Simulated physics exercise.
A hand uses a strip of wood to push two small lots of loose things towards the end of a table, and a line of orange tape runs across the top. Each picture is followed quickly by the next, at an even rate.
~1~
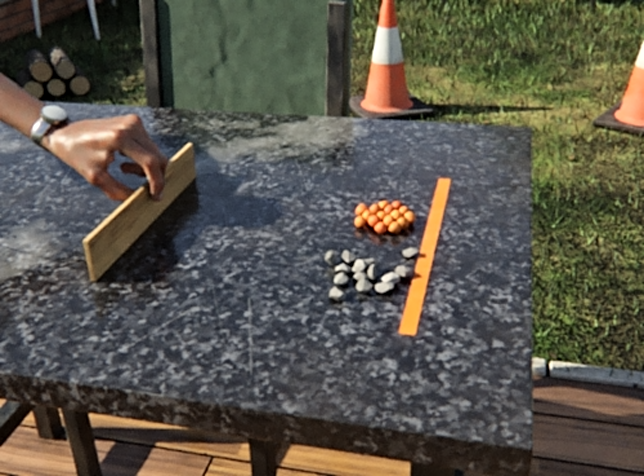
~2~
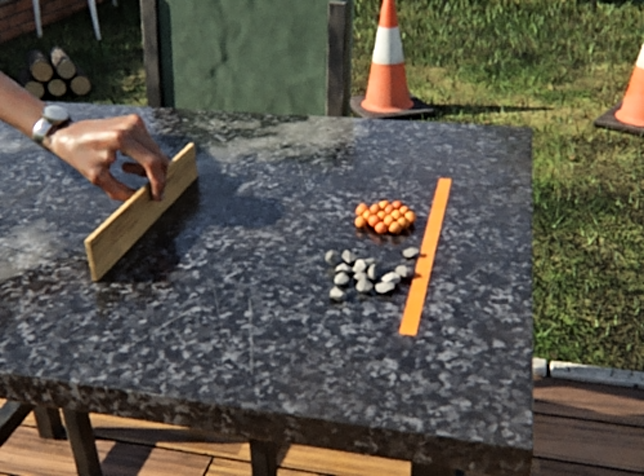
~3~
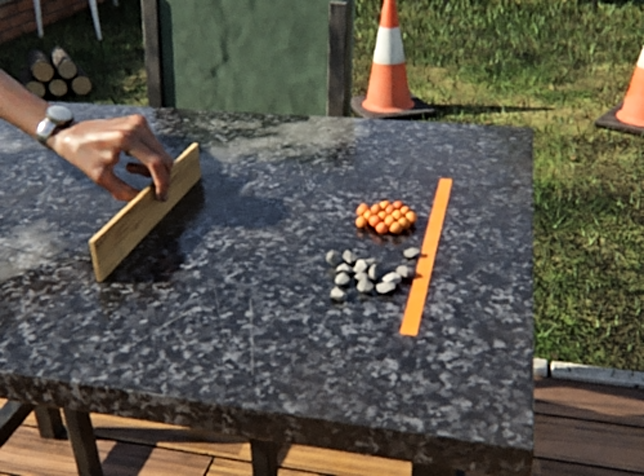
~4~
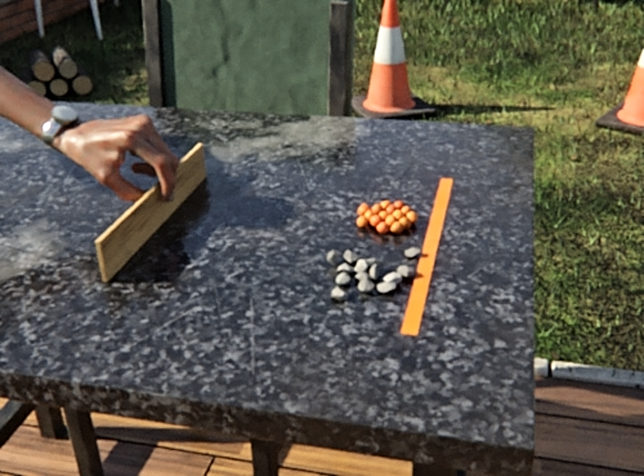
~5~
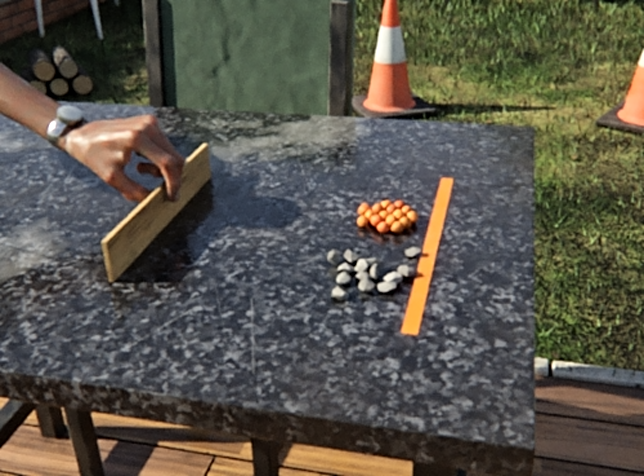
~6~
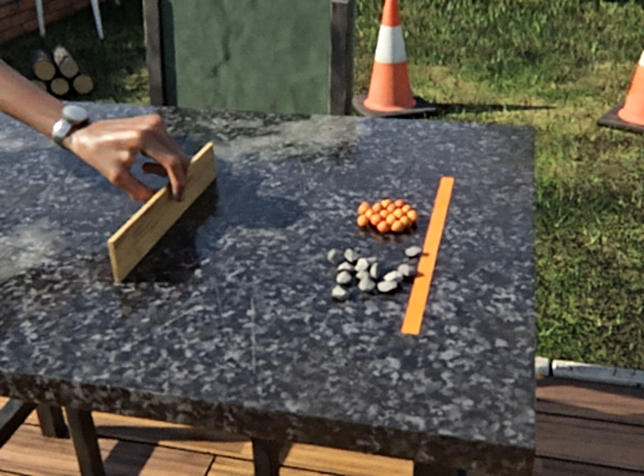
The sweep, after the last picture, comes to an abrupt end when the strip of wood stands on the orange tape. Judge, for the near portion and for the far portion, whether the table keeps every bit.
Near portion: Every bit kept; far portion: Every bit kept.
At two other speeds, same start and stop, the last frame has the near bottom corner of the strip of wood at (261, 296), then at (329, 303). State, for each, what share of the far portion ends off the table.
Result: First case ~ 100 %, second case ~ 100 %.
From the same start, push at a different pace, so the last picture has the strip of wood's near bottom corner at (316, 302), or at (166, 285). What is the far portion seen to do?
One way it is partly lost below; the other way it doesn't fall at all.
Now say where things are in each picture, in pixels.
In the first frame, strip of wood near (98, 251), at rest; orange tape near (444, 185), well back from the edge; edge at (533, 256); near portion near (362, 277), a few bits of gravel; far portion near (382, 217), a few coated peanuts.
In the second frame, strip of wood near (100, 251); far portion near (383, 217).
In the third frame, strip of wood near (104, 251); near portion near (363, 277).
In the fourth frame, strip of wood near (110, 252); far portion near (384, 217).
In the fifth frame, strip of wood near (116, 252); near portion near (364, 276).
In the sixth frame, strip of wood near (123, 252); orange tape near (447, 184); edge at (536, 255); near portion near (365, 276); far portion near (385, 216).
Then, 1.47 s on from there, strip of wood still moving, near (301, 196); near portion all on the table, its front near (408, 270); far portion all on the table, its front near (413, 217).
Then, 2.95 s on from there, strip of wood stopped at the orange tape; near portion all on the table, its front near (472, 287); far portion all on the table, its front near (484, 223).
In the end, strip of wood stopped at the orange tape; near portion all on the table, its front near (472, 287); far portion all on the table, its front near (484, 223).
